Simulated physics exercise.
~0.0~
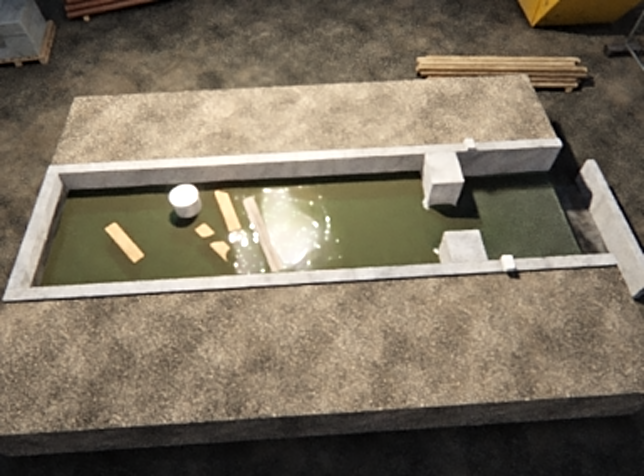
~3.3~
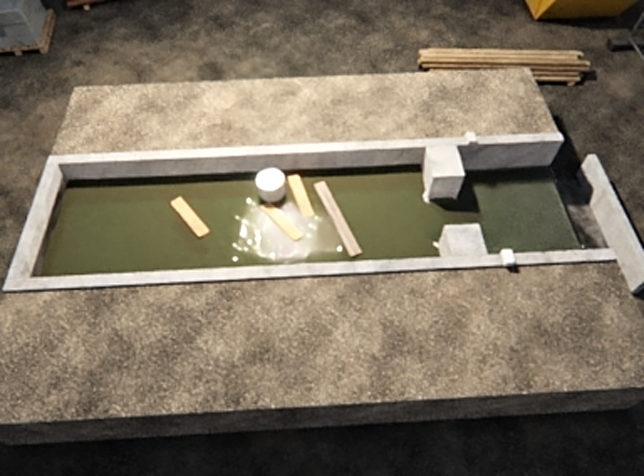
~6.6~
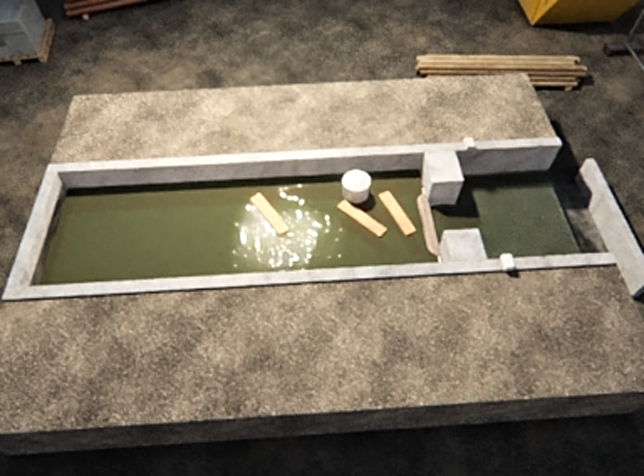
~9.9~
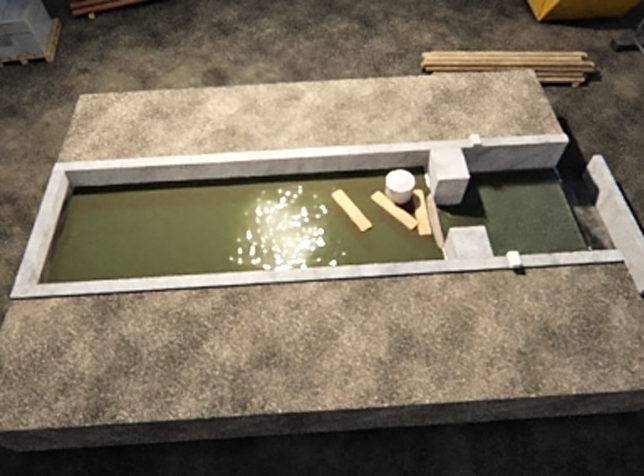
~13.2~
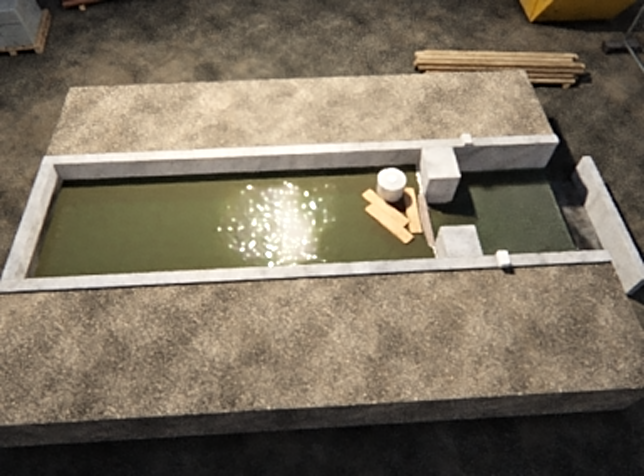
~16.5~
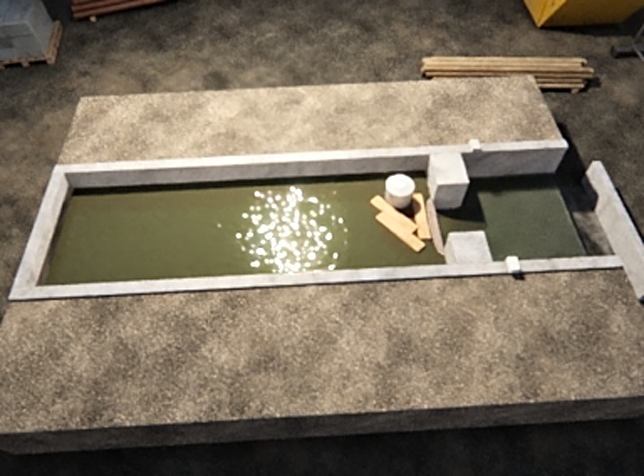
A concrete channel of green water carries planks and a white drum right until they jam at a narrow gap.
